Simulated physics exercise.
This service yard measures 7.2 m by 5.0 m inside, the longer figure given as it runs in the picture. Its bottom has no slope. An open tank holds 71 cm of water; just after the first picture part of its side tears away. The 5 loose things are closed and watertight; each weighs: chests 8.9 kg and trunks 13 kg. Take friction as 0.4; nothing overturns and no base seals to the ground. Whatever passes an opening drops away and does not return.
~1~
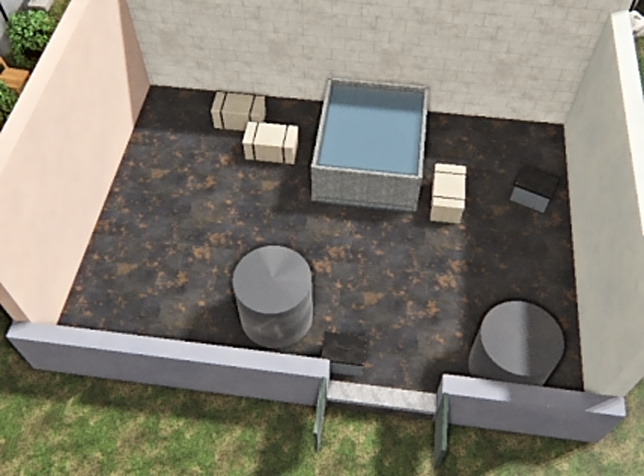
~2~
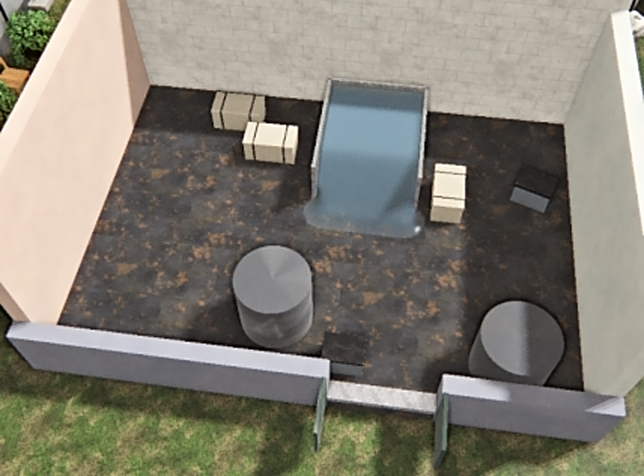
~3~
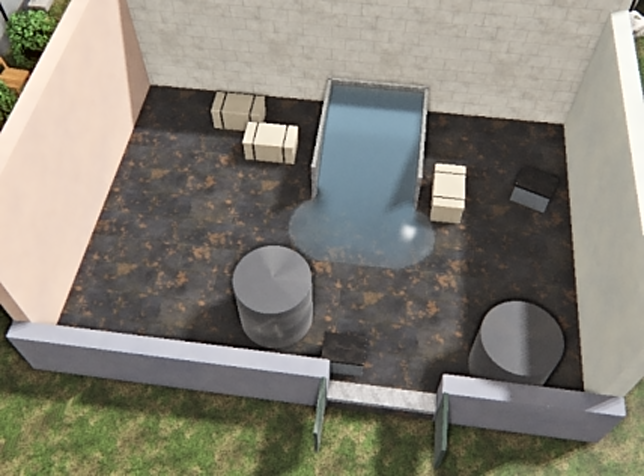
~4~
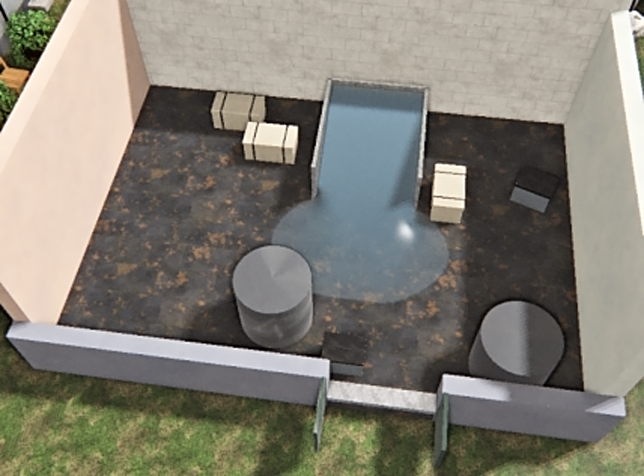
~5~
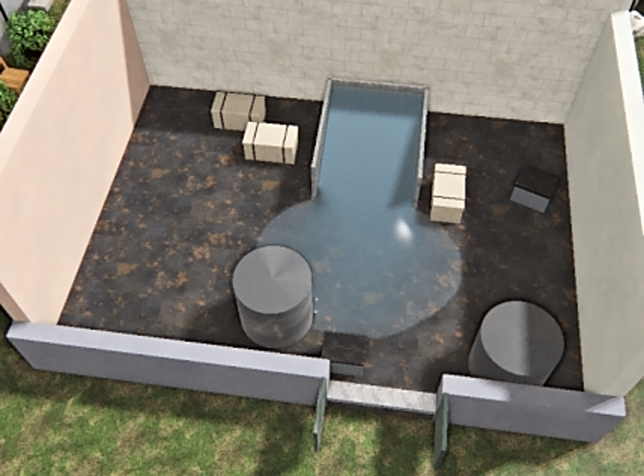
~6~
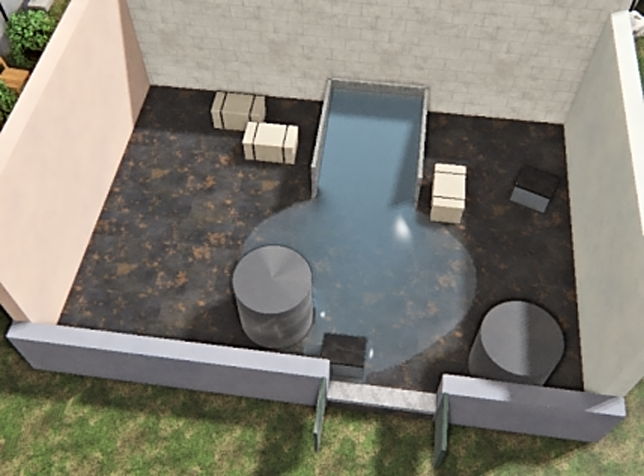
Water pours from the open tank's near side and spreads across the dark yard floor.
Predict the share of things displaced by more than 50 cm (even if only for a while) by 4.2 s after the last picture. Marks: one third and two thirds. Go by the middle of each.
That comes to not even a third.
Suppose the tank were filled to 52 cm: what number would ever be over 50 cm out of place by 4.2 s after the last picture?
Then 1.
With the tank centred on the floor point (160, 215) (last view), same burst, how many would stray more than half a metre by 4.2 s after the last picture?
Then 3.
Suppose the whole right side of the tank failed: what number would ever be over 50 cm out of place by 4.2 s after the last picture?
Then 3.
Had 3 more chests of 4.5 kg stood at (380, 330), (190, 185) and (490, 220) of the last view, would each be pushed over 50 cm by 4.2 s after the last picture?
In turn: Past it, under, under.
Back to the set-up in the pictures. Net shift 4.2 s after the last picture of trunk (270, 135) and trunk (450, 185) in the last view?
In turn: 0 cm, 0 cm.
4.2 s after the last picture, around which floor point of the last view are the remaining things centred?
At about (368, 167).
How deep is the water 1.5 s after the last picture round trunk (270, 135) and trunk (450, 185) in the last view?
Roughly 0 and 0 cm.
Then, 0.4 s after the last picture 0 of 5 are over 50 cm from their spots; 1 afloat.
Then, 1.5 s after the last picture 1 of 5 are over 50 cm from their spots; 0 afloat.
Then, 2.8 s after the last picture 1 of 5 are over 50 cm from their spots; 0 afloat.
Then, 4.2 s after the last picture 1 of 5 are over 50 cm from their spots, and 1 have been at some point; 0 afloat.
